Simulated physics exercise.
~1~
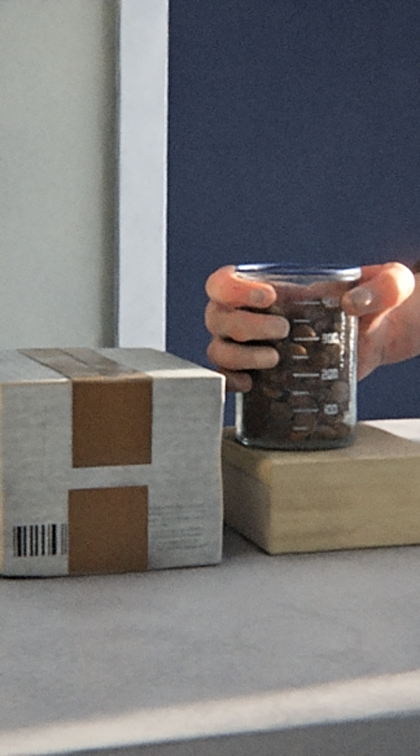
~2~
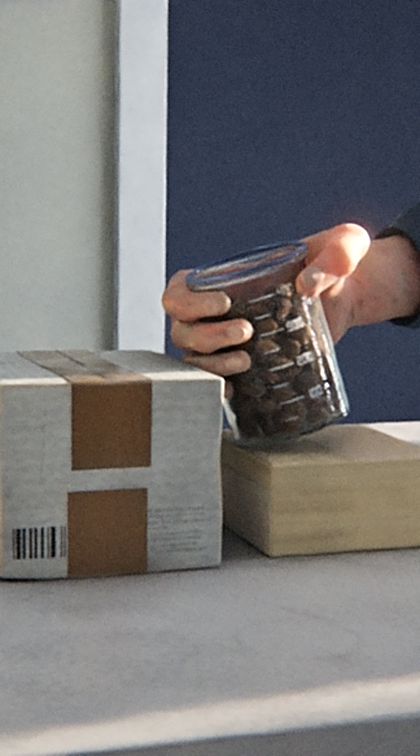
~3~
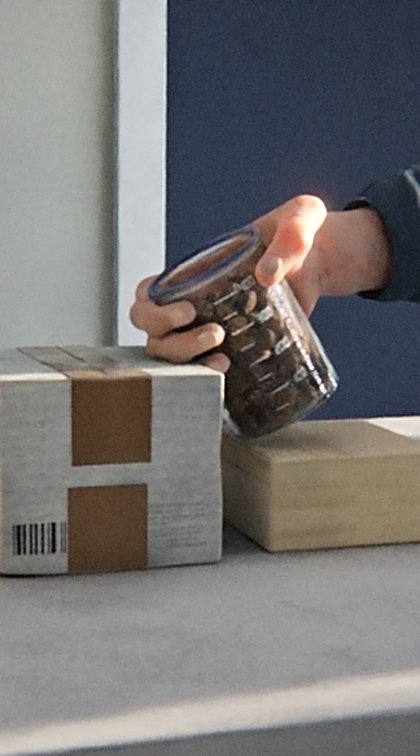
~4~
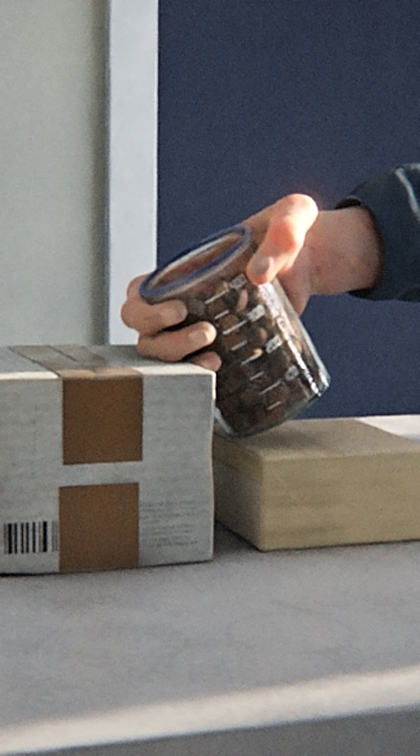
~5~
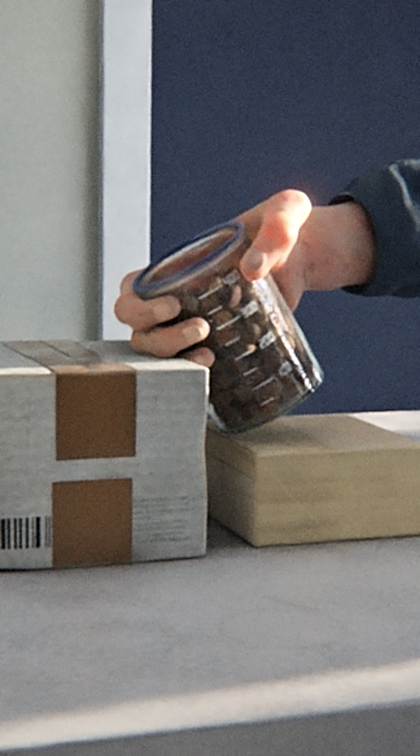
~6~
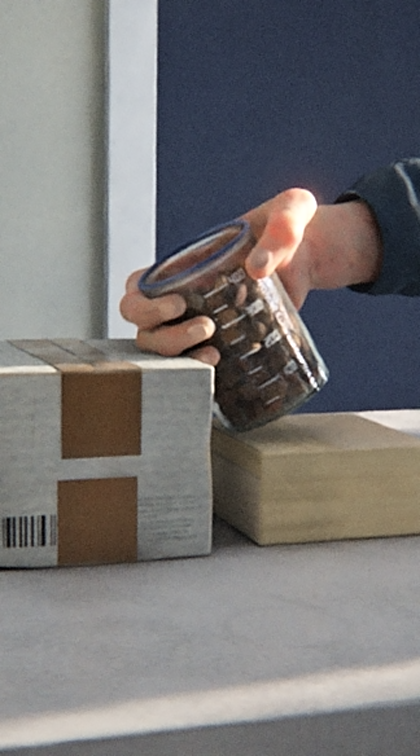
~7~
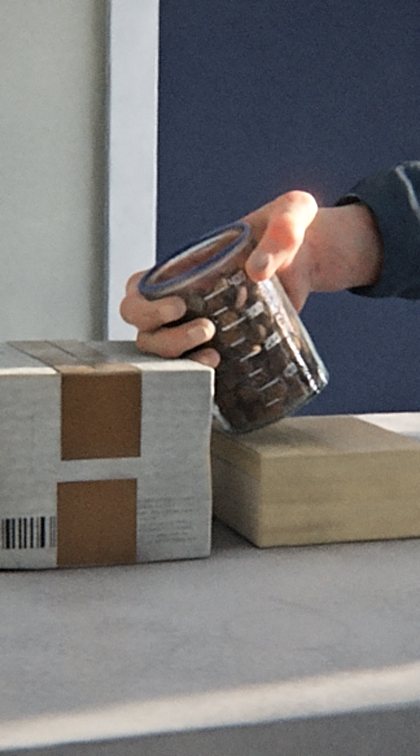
The footage shows a hand lifting an open clear beaker of dark brown pieces off a pale block and tilting it left toward a taped cardboard box, where it comes to rest leaning against the box's edge, still held, with its contents inside.
